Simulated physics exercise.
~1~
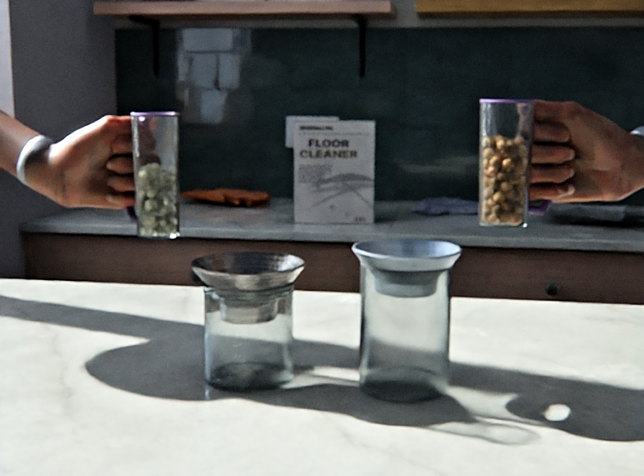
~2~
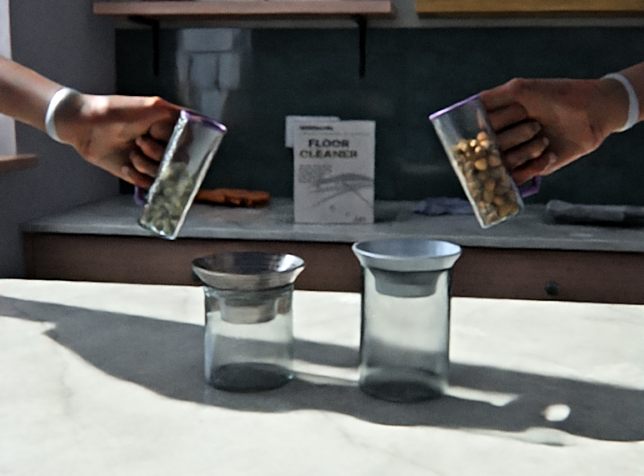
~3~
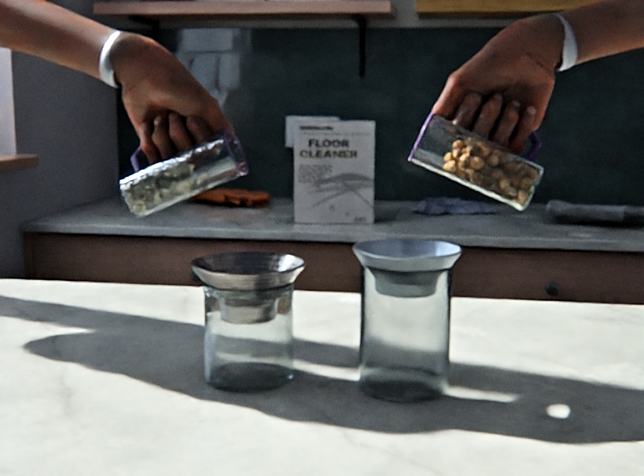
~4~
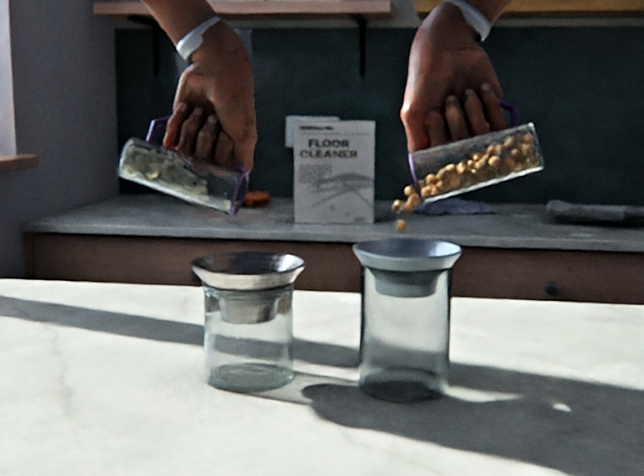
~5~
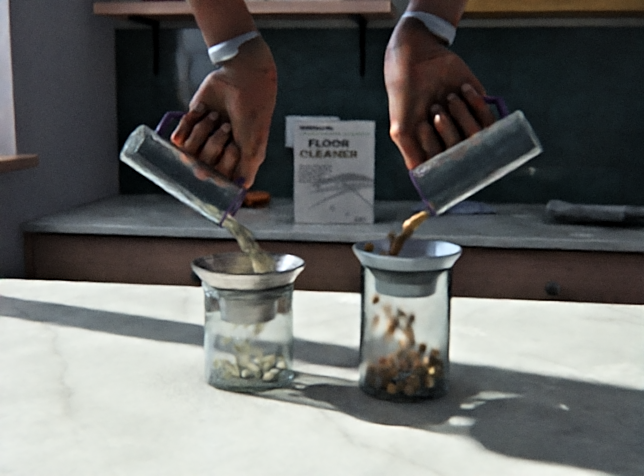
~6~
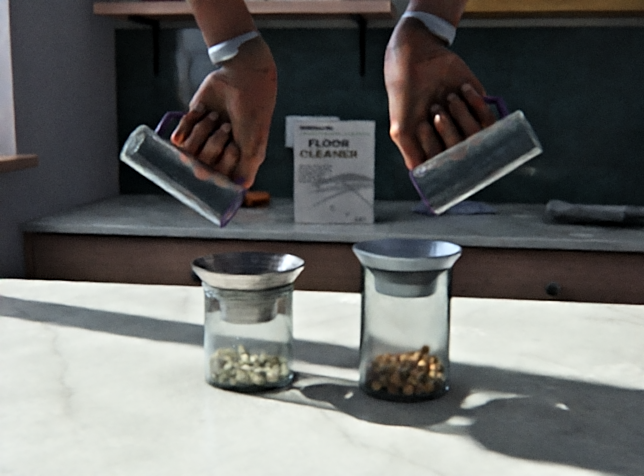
At first, two hands hold clear cups upright behind two funnels set in clear jars on a pale countertop, the left cup partly filled with pale green pieces and the right with golden-brown ones. The hands move inward and tip the cups until they lie on their sides. A few brown pieces begin to drop from the right cup toward its funnel. Then both cups tilt mouth-down, and their contents stream through the funnels into the jars. Finally, both cups are empty, still held tilted above the clear funnels, and all the pieces rest in the jars.
